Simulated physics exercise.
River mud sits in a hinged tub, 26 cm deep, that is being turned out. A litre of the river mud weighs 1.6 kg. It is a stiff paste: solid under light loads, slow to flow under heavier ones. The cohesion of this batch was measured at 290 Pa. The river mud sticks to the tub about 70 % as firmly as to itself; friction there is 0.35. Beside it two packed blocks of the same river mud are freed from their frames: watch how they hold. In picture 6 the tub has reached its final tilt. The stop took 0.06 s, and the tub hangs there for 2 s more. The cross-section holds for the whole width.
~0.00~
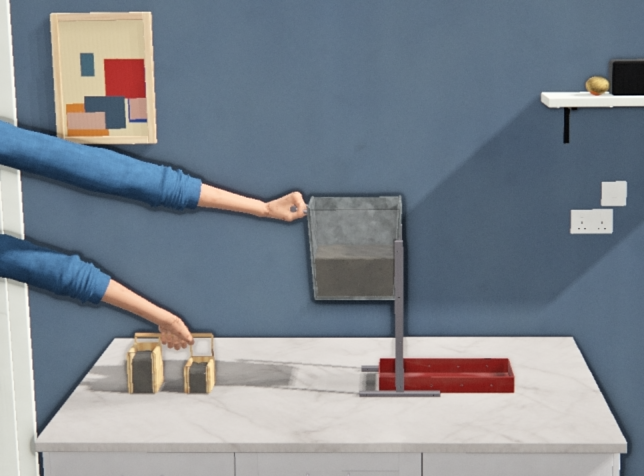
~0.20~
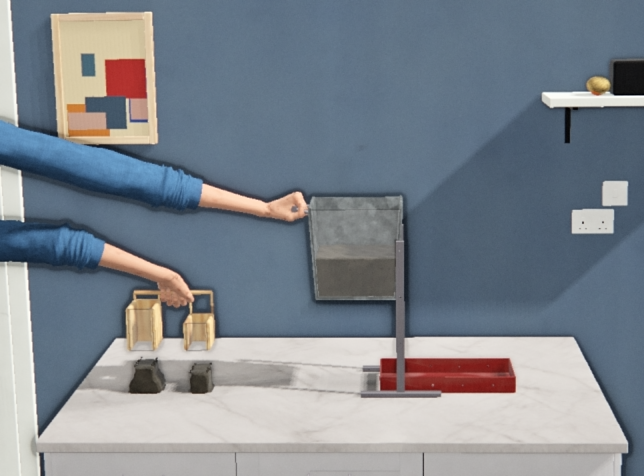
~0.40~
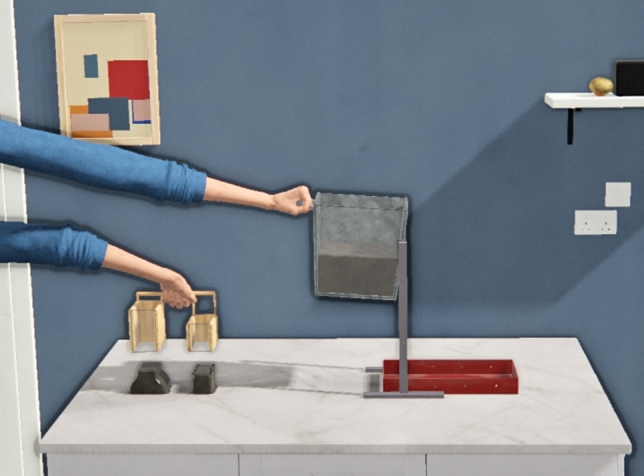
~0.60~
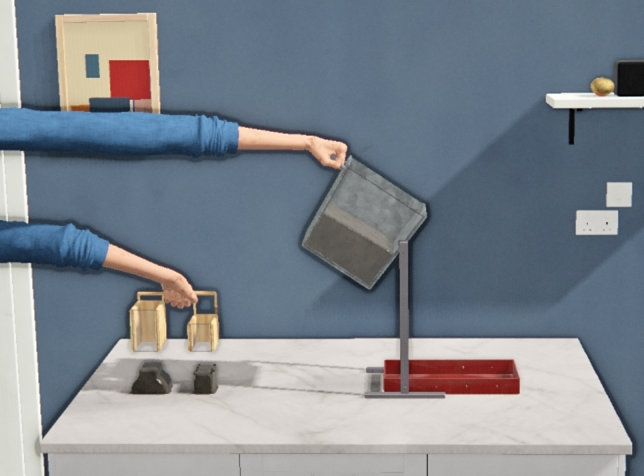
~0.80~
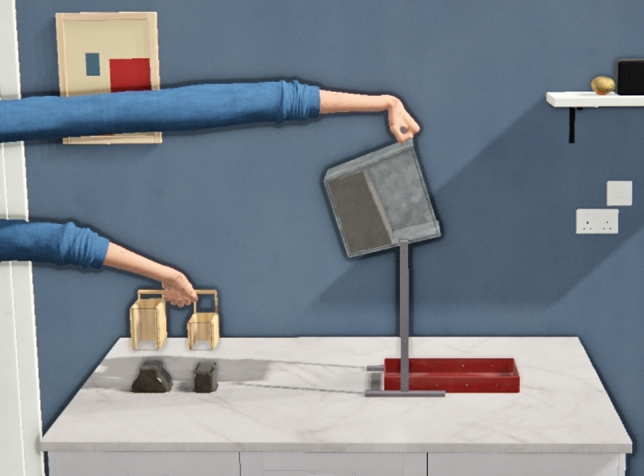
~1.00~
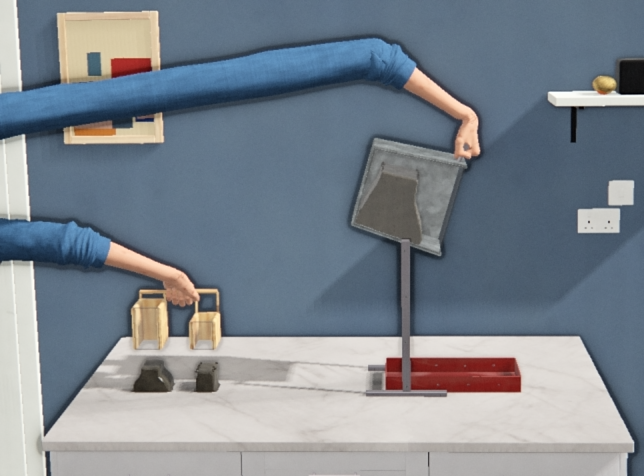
In this clip, a hand lifts two pale moulds off dark mud blocks, which settle slightly on the counter, then another hand swings a grey tub of mud clockwise on its stand, well past upright, the mud staying inside.
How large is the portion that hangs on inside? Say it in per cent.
Close to 0 per cent.
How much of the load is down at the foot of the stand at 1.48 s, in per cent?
About 55 %.
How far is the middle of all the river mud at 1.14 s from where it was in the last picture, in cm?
Roughly 10 cm.
By 1.14 s, the tub is at 106 degrees and holds 83 %.
By 1.31 s, the tub is at 106 degrees and holds 38 %.
By 1.48 s, the tub is at 106 degrees and holds 27 %.
By 1.65 s, the tub is at 106 degrees and holds 20 %.
By 3.00 s, at the end, the tub is at 106 degrees and holds 0 %.
